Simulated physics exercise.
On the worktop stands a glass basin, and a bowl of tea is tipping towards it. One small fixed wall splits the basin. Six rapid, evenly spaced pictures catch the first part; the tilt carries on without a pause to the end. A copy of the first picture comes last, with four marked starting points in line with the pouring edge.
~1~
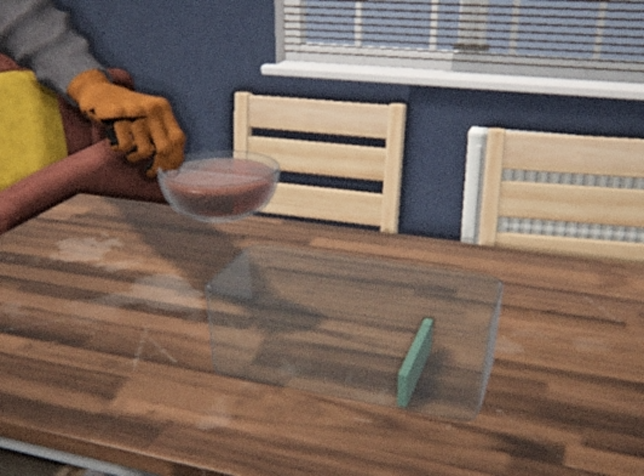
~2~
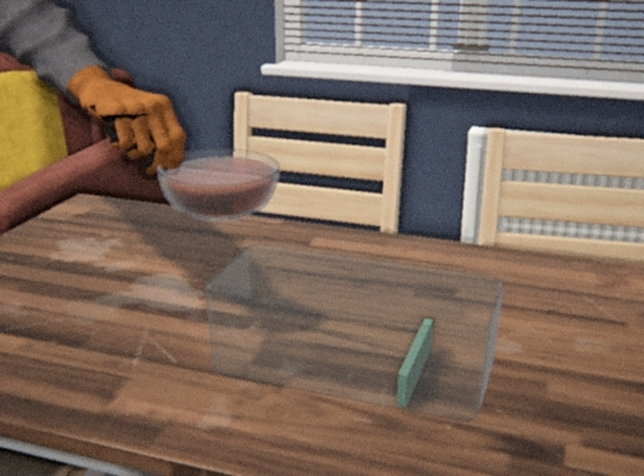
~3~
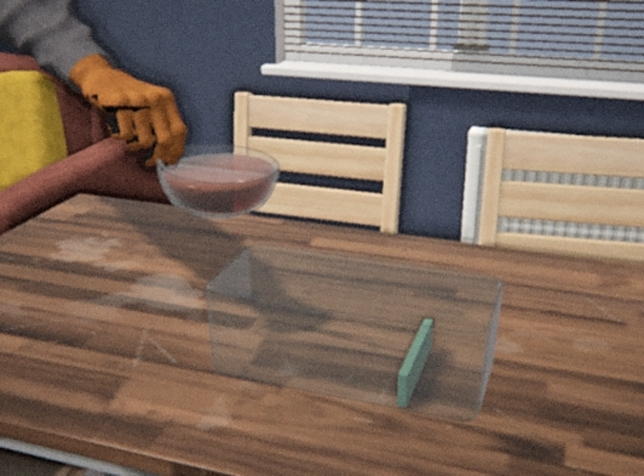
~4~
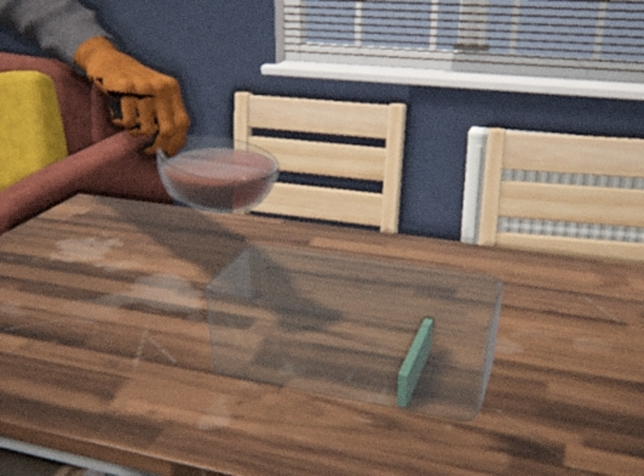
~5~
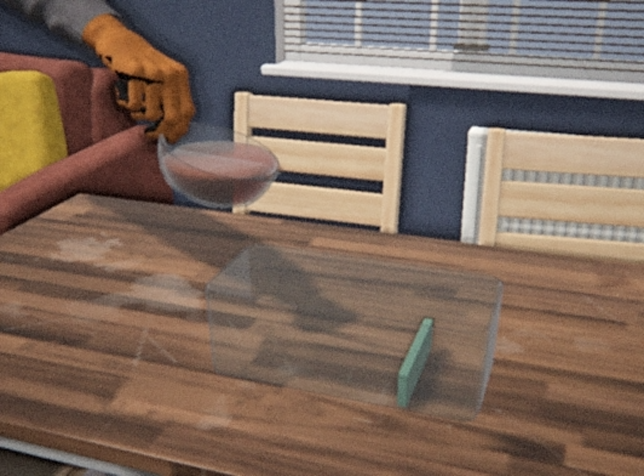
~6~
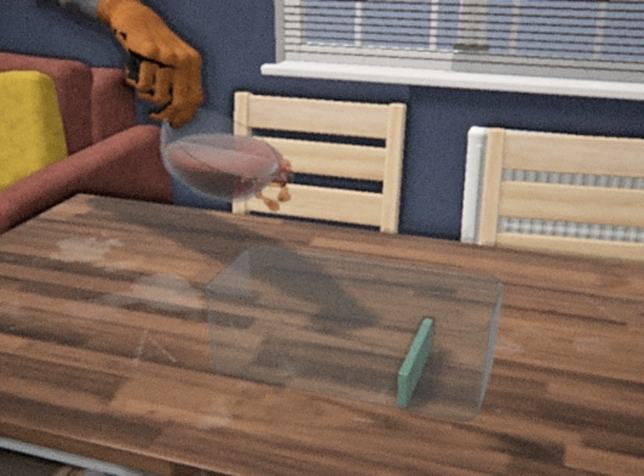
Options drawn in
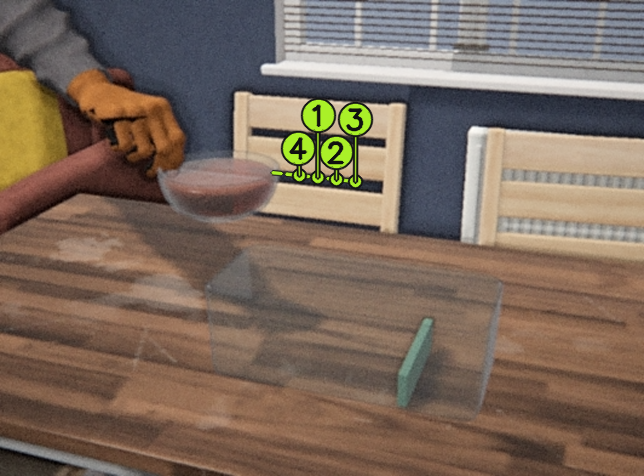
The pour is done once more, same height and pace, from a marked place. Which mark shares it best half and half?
2.
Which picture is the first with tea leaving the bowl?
In picture 5.
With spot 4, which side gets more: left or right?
The left one.
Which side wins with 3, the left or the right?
More ends on the right.
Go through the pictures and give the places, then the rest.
Upright, lip at (273, 172); basin from (215, 368) to (479, 419); top of the wall at (417, 345); nothing has left yet, in the first picture.
Upright, lip at (273, 172); nothing has left yet, in the second picture.
Tipped about 5°, lip at (273, 172); nothing has left yet, in the third picture.
Tipped about 10°, lip at (273, 172); nothing has left yet, in the fourth picture.
Tipped about 18°, lip at (273, 172); tea is over the lip, down to (273, 172), in the fifth picture.
Tipped about 27°, lip at (273, 172); tea is over the lip, down to (277, 203), in the sixth picture.
On the marked copy, 1 at (317, 177); 2 at (336, 179); 3 at (355, 181); 4 at (299, 175).
With 1, about 80 % ends left of the wall and 19 % right of it.
With 2, about 45 % ends left of the wall and 53 % right of it.
With 3, about 23 % ends left of the wall and 77 % right of it.
With 4, about 94 % ends left of the wall and 4 % right of it.
